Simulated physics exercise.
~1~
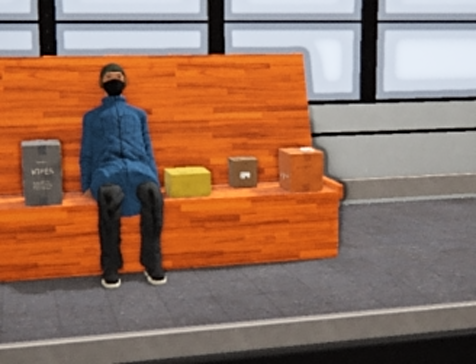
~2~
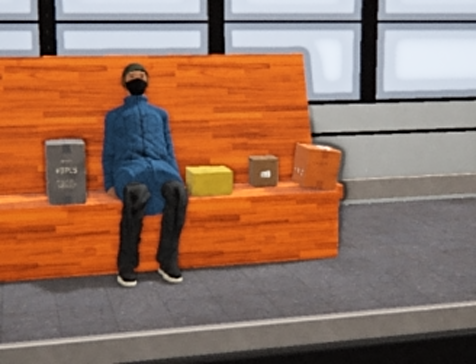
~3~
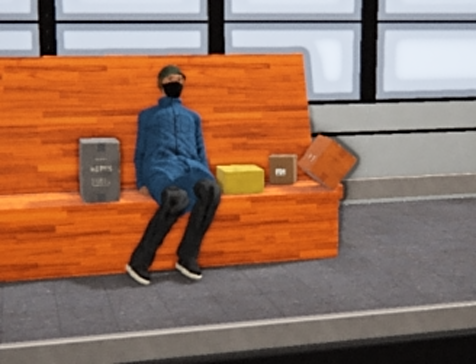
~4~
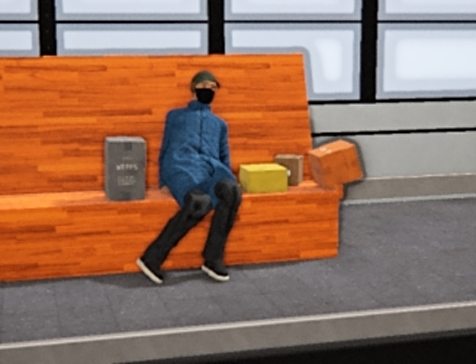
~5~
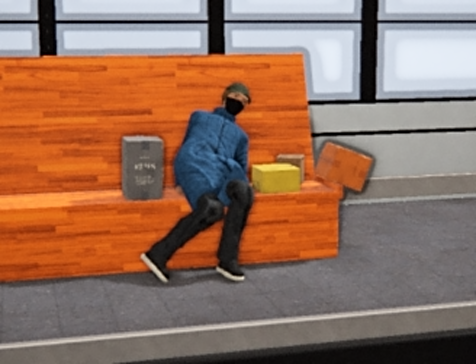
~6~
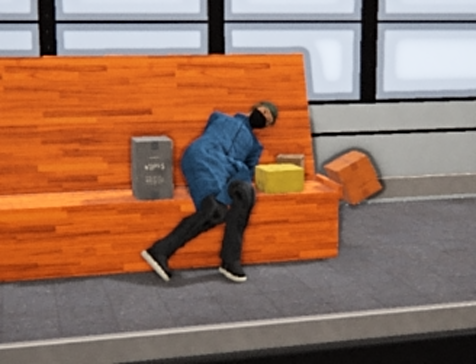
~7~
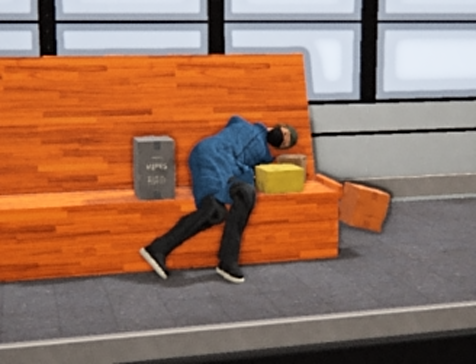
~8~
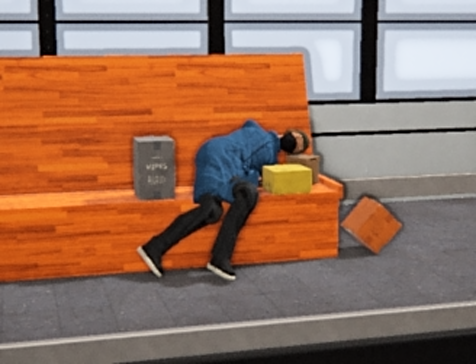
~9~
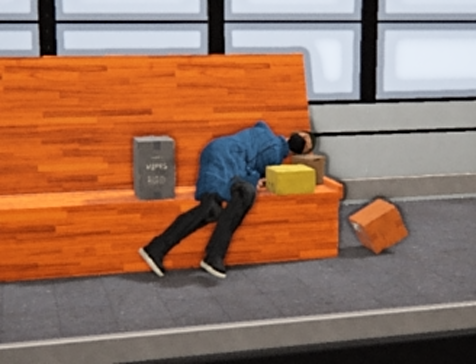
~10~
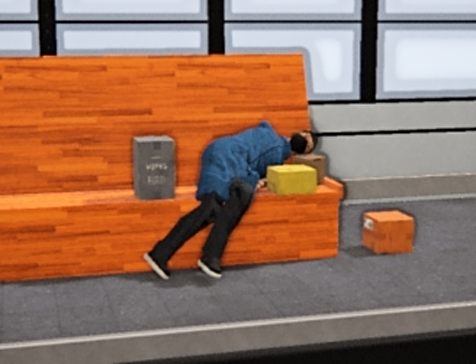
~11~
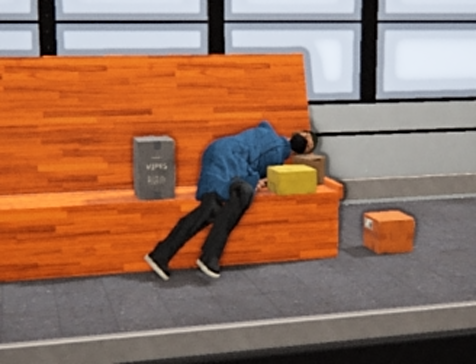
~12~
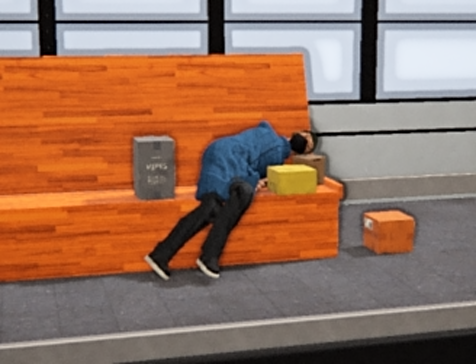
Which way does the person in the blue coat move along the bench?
The person moves to the right along the bench, slumping over toward that end.
